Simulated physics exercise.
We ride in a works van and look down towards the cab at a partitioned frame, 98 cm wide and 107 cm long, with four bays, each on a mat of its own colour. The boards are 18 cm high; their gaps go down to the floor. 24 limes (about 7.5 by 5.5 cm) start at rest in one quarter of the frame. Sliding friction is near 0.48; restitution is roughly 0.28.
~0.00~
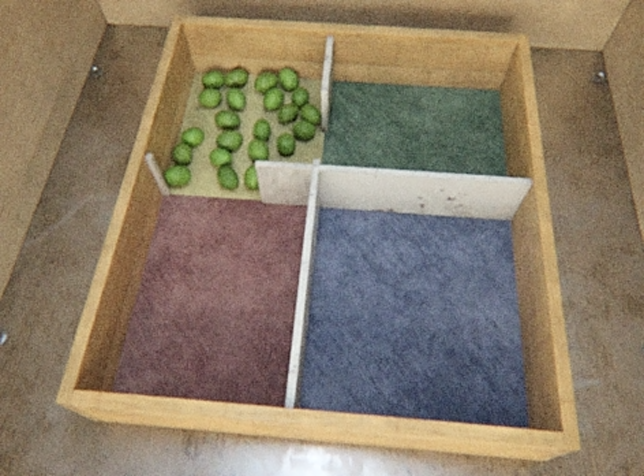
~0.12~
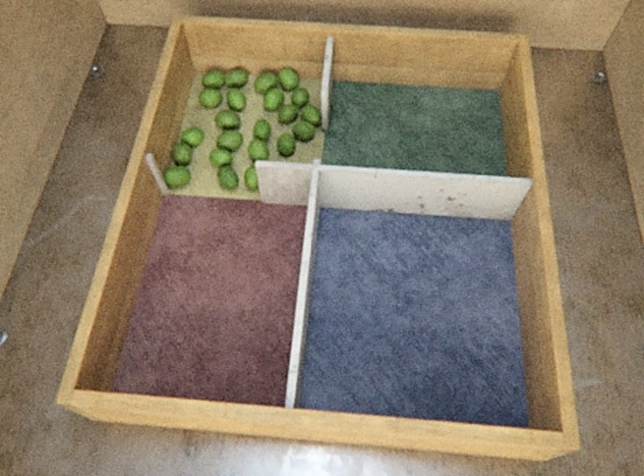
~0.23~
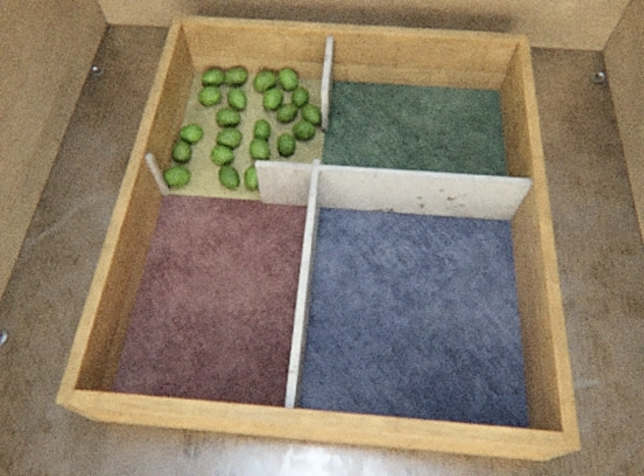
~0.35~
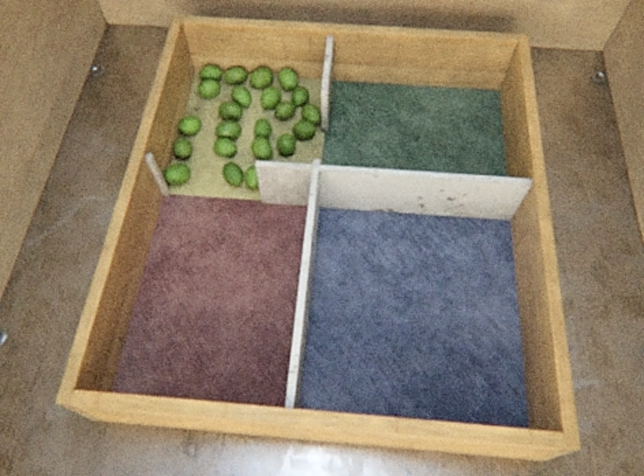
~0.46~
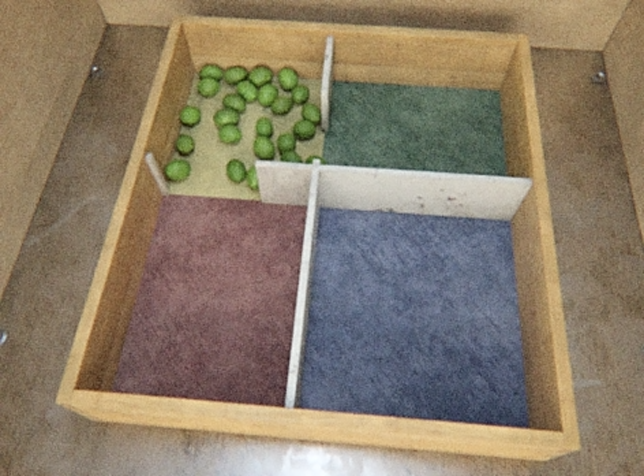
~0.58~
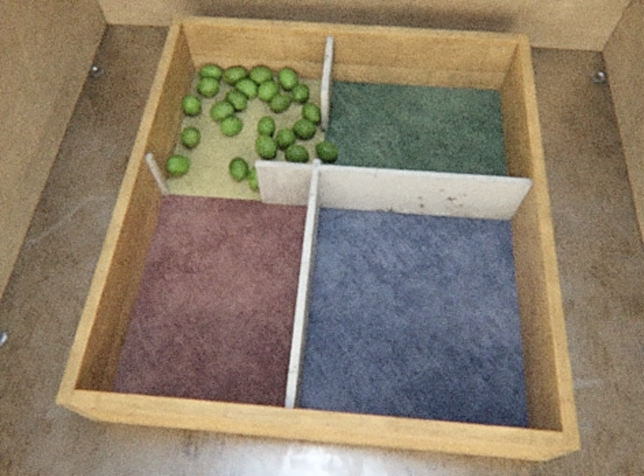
Wooden frame with four coloured bays, green limes shifting rightward across the yellow mat, one crossing onto the green mat's edge.
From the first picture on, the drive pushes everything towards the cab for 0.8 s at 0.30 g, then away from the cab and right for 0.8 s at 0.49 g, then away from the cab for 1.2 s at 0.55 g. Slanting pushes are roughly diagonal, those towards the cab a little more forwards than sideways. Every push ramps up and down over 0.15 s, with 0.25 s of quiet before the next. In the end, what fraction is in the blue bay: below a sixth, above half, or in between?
Fewer than one in six of the limes end in the blue bay.
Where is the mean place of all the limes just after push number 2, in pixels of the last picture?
At about (330, 176).
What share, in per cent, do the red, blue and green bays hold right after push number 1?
Red 0, blue 0, green 0 per cent.
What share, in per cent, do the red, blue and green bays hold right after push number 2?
By then: Red 20, blue 0, green 40 per cent.
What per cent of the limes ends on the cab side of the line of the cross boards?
About 80 per cent.
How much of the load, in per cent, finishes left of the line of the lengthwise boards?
Some 60 per cent.
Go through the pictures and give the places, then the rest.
In the first picture, middle of the blue mat (414, 314); middle of the green mat (415, 143); middle of the red mat (220, 298); middle of the yellow mat (251, 132); 24 in the yellow bay; the lime farthest behind, in the direction of the first push, is at (178, 176).
In the second picture, 24 in the yellow bay; the lime farthest behind, in the direction of the first push, is at (177, 176).
In the third picture, 24 in the yellow bay; the lime farthest behind, in the direction of the first push, is at (177, 176).
In the fourth picture, 24 in the yellow bay; the lime farthest behind, in the direction of the first push, is at (178, 174).
In the fifth picture, 24 in the yellow bay; the lime farthest behind, in the direction of the first push, is at (256, 177).
In the sixth picture, 1 in the green bay and 23 in the yellow bay; the lime farthest behind, in the direction of the first push, is at (258, 177).
After push 1 (1.04 s), 1 in the green bay and 23 in the yellow bay.
After push 2 (2.09 s), 4 in the red bay, 10 in the green bay and 10 in the yellow bay.
After push 3 (3.54 s), 6 in the red bay, 10 in the green bay and 8 in the yellow bay.
Outcome (at 4.90 s), 6 in the red bay, 10 in the green bay and 8 in the yellow bay. Asked share, 0 of 24, 0 per cent.
